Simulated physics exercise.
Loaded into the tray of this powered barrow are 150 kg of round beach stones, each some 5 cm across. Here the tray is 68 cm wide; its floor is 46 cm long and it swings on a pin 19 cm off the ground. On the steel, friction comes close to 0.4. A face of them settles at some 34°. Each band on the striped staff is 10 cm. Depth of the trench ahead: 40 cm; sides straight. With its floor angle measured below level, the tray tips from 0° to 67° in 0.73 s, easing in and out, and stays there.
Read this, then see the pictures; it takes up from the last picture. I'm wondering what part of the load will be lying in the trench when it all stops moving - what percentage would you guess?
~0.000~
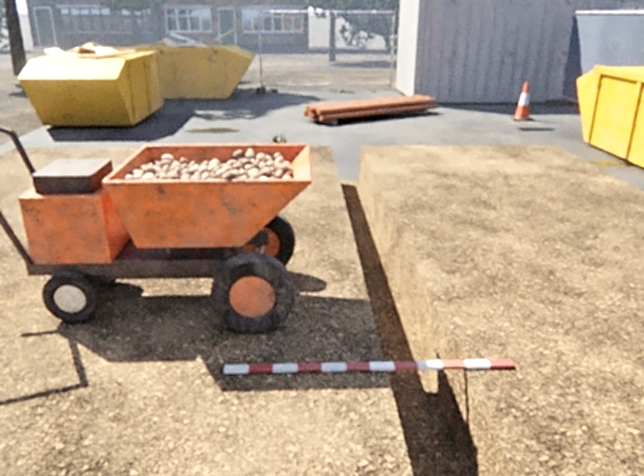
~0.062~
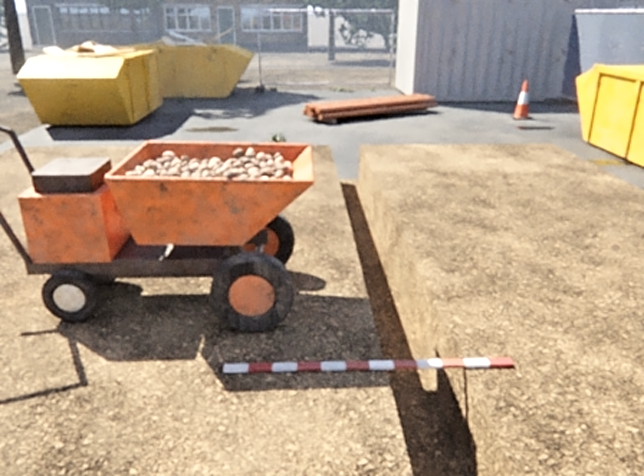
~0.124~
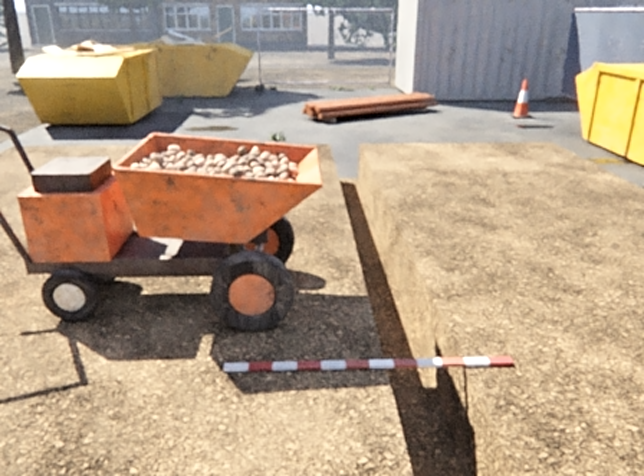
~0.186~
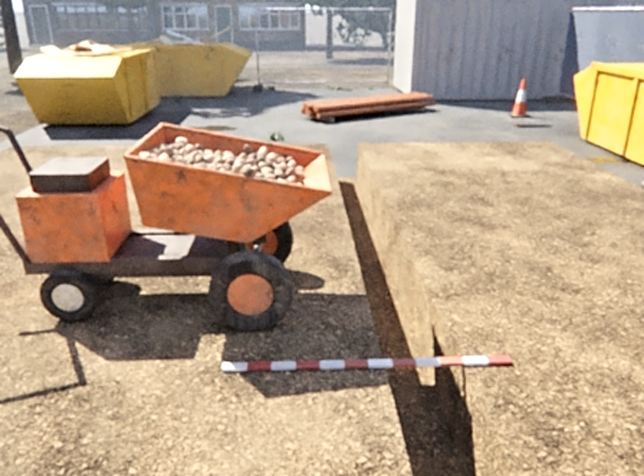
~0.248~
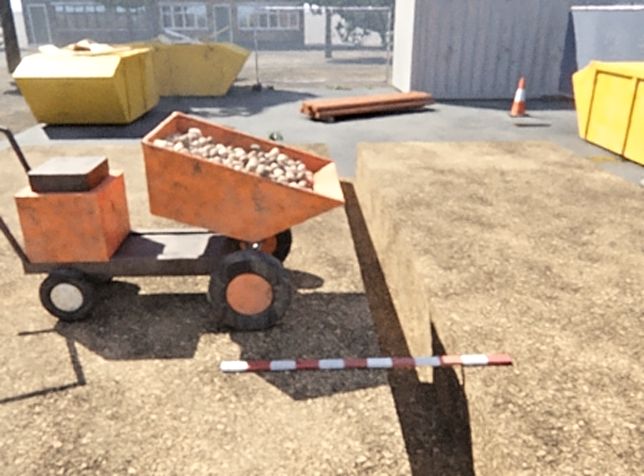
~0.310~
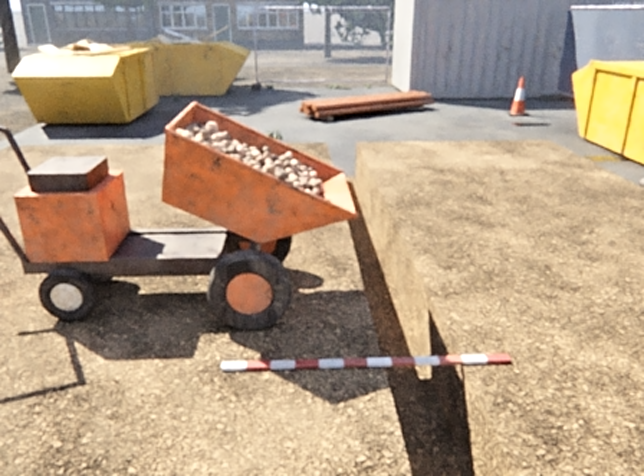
I would guess about 74 per cent.
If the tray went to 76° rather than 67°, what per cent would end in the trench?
In that case around 90 percent.
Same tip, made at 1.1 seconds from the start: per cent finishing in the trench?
It would come to roughly 85 per cent.
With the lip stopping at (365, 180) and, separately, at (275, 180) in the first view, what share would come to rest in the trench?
20 and 95 %.
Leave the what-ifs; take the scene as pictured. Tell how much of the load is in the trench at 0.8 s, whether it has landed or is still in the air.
Around 30 per cent of it.
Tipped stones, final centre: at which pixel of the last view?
I'd point somewhere around (408, 338).
After 0.6 s the floor is at 57°; 100 % in the tray; the foremost stones are at (364, 238).
After 0.8 s the floor is at 67°; 69 % in the tray, 30 % in the trench, 1 % past the trench; the foremost stones are at (435, 284).
After 1.2 s the floor is at 67°; 17 % in the tray, 57 % in the trench, 26 % past the trench; the foremost stones are at (573, 292).
After 3.1 s the floor is at 67°; 0 % in the tray, 74 % in the trench, 26 % past the trench; the foremost stones are past the picture's edge.
